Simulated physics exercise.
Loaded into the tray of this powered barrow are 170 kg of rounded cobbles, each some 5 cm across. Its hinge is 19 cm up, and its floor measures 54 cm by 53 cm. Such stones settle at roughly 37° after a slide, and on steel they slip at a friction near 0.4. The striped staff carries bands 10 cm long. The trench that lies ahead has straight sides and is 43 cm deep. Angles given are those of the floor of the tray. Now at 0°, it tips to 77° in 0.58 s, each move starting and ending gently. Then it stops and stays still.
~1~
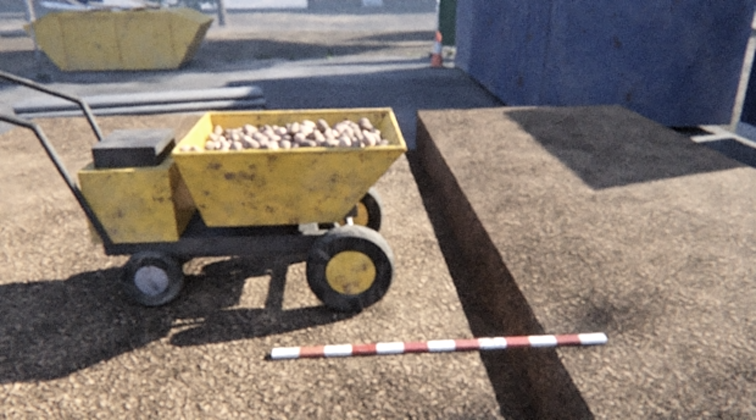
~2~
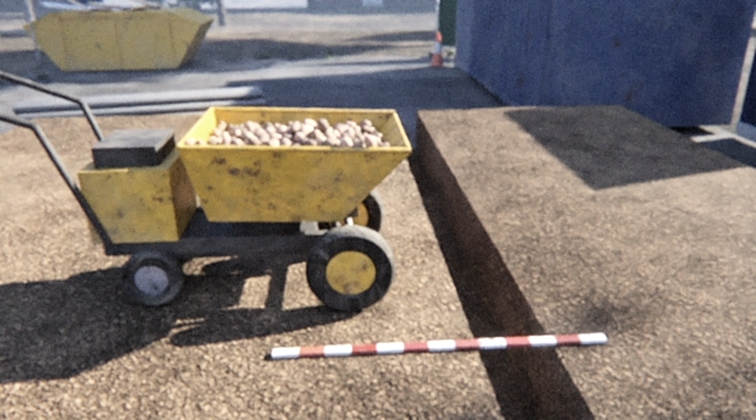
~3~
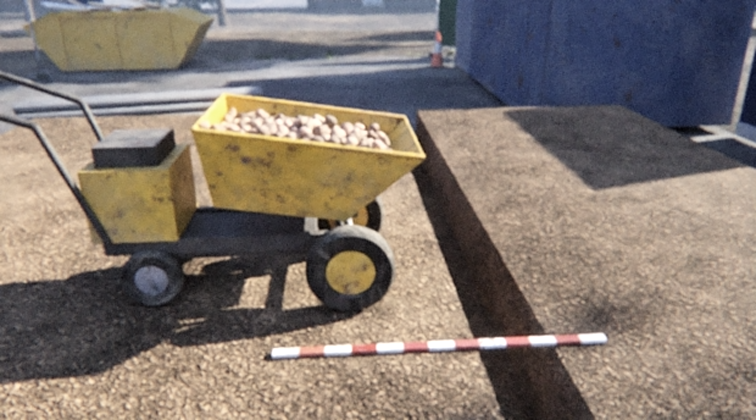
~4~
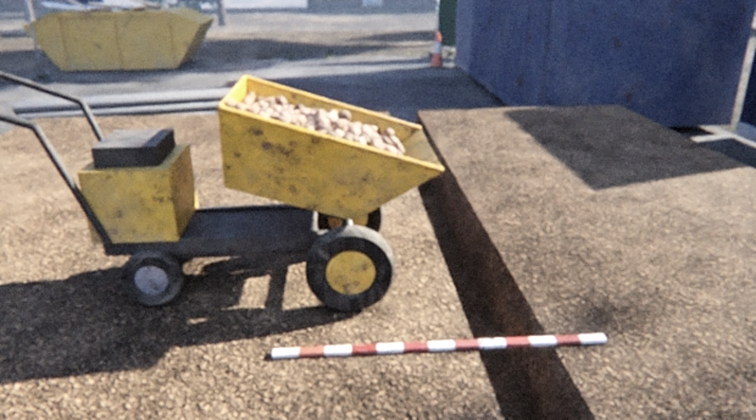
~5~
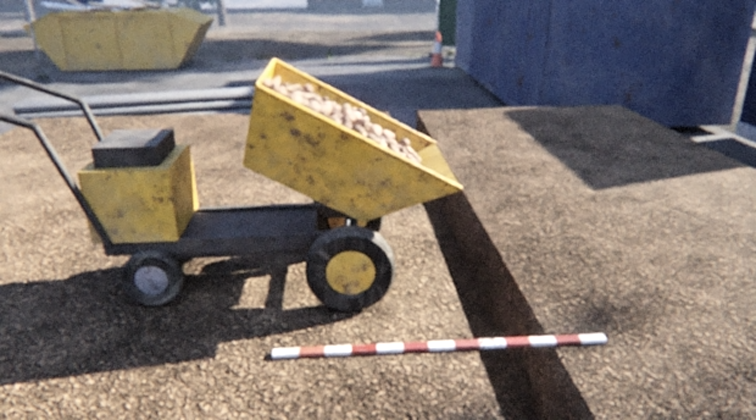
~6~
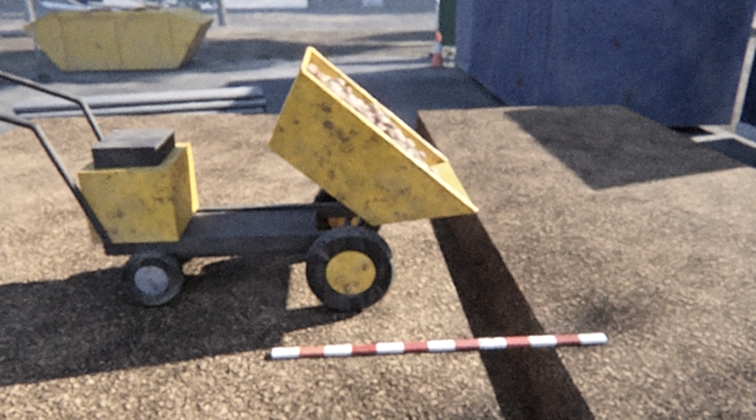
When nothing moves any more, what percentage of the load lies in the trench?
47 %.
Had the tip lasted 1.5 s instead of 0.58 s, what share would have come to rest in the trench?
Probably about 70 in a hundred.
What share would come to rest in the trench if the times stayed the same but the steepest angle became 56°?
Expect roughly 35 per cent.
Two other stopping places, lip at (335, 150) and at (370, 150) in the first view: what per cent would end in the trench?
Around 65% for the first place and 80% for the second.
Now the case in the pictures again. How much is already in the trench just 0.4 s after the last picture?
Some 20 per cent.
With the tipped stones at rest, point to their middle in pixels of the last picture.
(523, 264).
Then, 0.1 s after the last picture the floor is at 64°, 100 % in the tray; the foremost stones are at (464, 221).
Then, 0.4 s after the last picture the floor is at 77°, 56 % in the tray, 21 % in the trench, 24 % past the trench; the foremost stones are at (557, 260).
Then, 0.7 s after the last picture the floor is at 77°, 4 % in the tray, 43 % in the trench, 53 % past the trench; the foremost stones are at (746, 258).
Then, 2.7 s after the last picture the floor is at 77°, 0 % in the tray, 47 % in the trench, 53 % past the trench; the foremost stones are past the picture's edge.
